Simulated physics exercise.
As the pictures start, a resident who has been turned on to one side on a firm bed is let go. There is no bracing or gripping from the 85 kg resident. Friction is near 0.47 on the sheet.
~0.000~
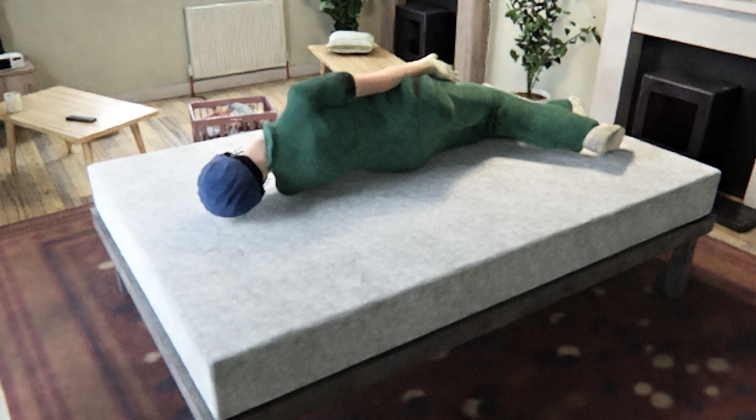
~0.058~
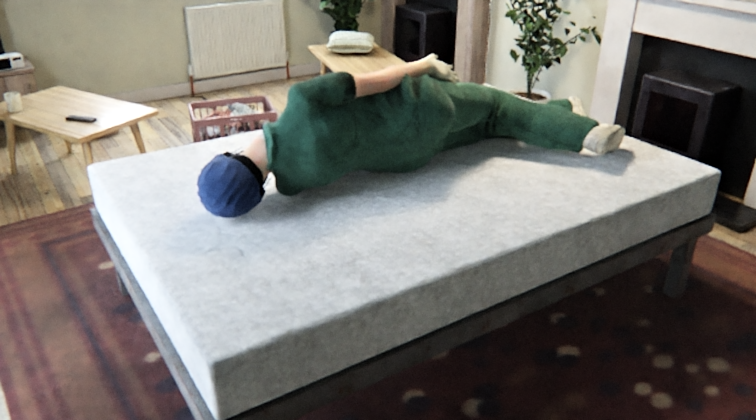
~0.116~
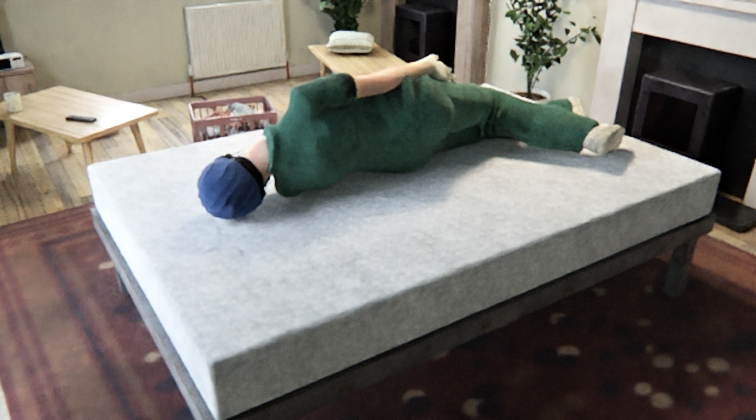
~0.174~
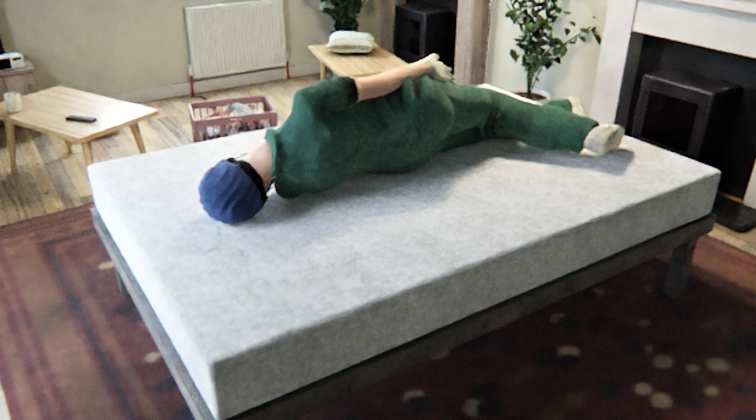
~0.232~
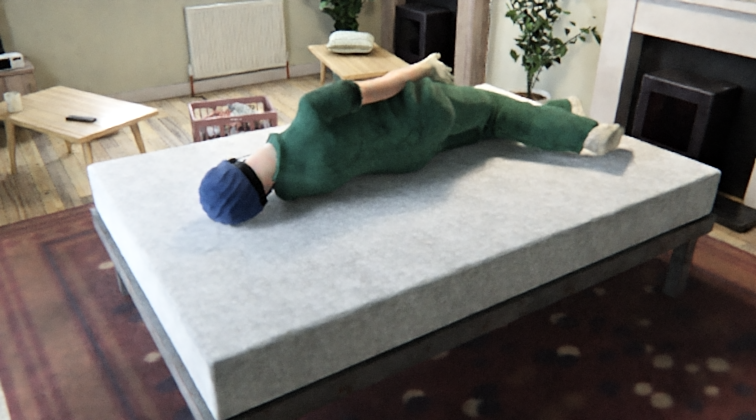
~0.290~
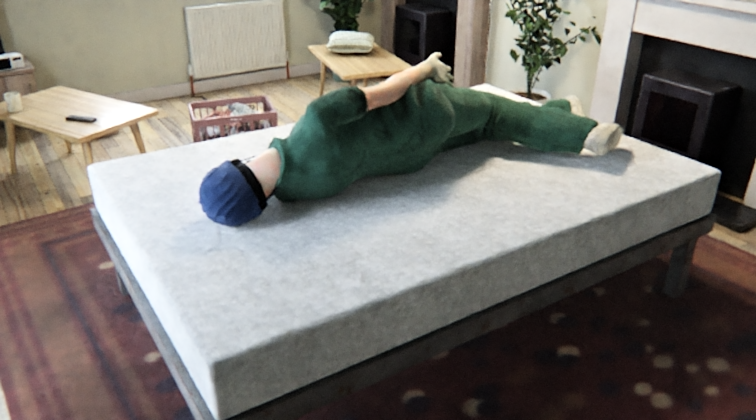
Someone in green clothes and a dark blue cap lay on their side on a bare grey mattress, barely moving at first, then their upper body and head rolled slightly toward the near side.
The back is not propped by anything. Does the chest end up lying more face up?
Yes.
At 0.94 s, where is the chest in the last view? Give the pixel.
At that moment it is roughly at (343, 195).
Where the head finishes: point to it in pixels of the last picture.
The head finishes near (267, 214).
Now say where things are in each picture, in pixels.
Chest (305, 142); shoulders at 75°, in the first picture.
Chest (305, 142); shoulders at 75°, in the second picture.
Chest (305, 144); shoulders at 75°, in the third picture.
Chest (307, 147); shoulders at 70°, in the fourth picture.
Chest (308, 151); shoulders at 65°, in the fifth picture.
Chest (311, 156); shoulders at 60°, in the sixth picture.
After 0.54 s the chest is turned 25° from lying flat on the back, near (325, 177) in the last picture's view.
After 0.94 s the chest is turned -5° from lying flat on the back, near (343, 195) in the last picture's view.
After 1.54 s the chest is turned 0° from lying flat on the back, near (343, 195) in the last picture's view.
Final state at 1.8 s, chest sinks back.
